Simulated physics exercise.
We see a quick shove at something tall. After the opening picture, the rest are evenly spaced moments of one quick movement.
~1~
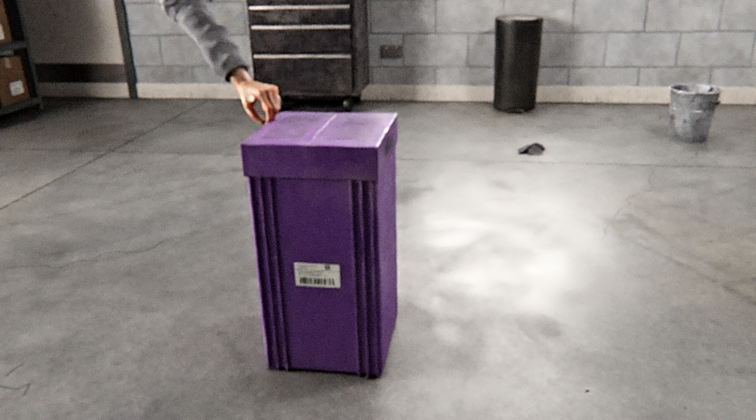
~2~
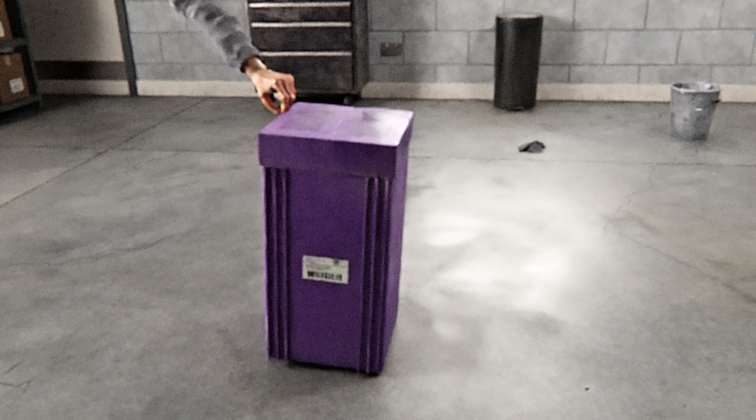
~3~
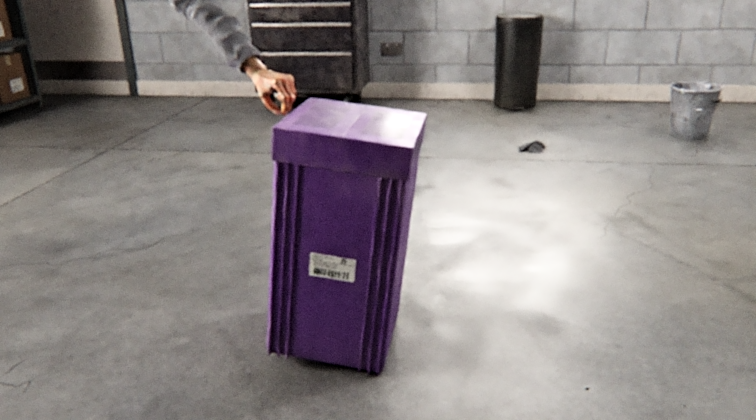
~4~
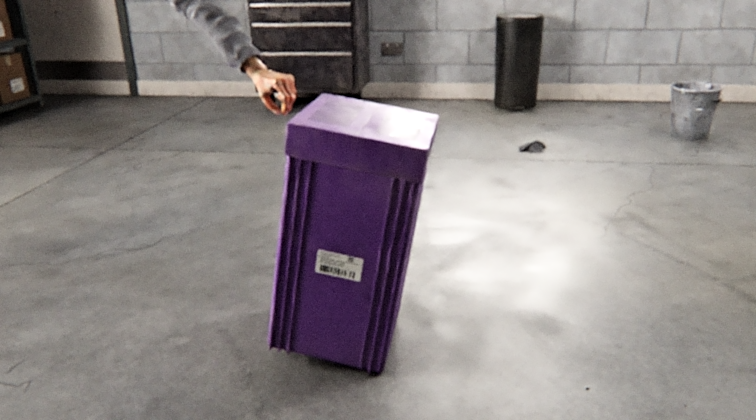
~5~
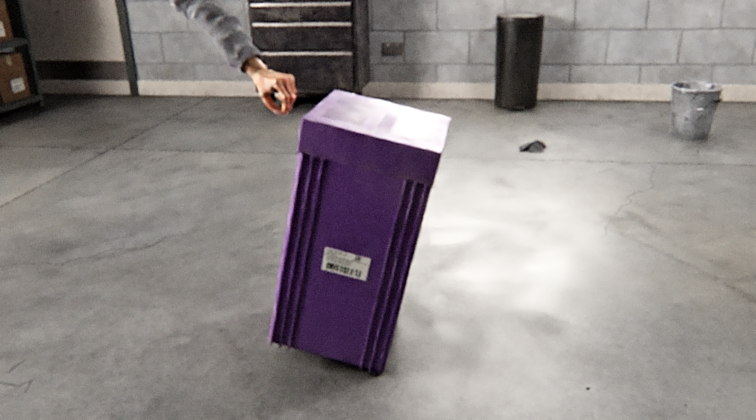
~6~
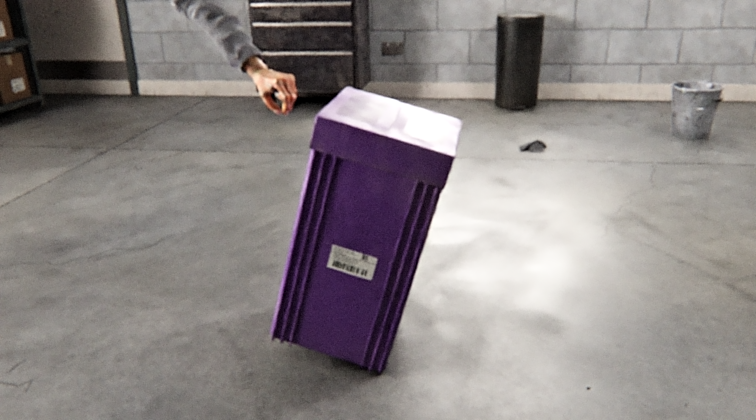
At the start, a tall purple tote stands upright on a concrete floor, with a hand at its top left edge. The hand shoves it to the right, and the tote leans. The hand then stays in place, apart from the tote, as the tote leans steadily farther right, its left side lifting off the floor.
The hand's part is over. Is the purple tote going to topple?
In the end the purple tote goes down on its side.
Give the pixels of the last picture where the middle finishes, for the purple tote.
At about (521, 299).
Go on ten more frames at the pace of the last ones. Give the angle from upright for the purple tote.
Then 40°.
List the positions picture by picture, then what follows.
In the first frame, purple tote (331, 241) upright.
In the second frame, purple tote (339, 235) 4° off upright.
In the third frame, purple tote (346, 234) 7° off upright.
In the fourth frame, purple tote (352, 232) 10° off upright.
In the fifth frame, purple tote (359, 230) 13° off upright.
In the sixth frame, purple tote (365, 229) 16° off upright.
Then, 0.14 s later than the last frame, purple tote 33° off upright near (405, 229).
Then, 0.30 s later than the last frame, purple tote 55° off upright near (455, 245).
Then, 0.40 s later than the last frame, purple tote 76° off upright near (492, 274).
When it is over, the purple tote topples, near (521, 299).
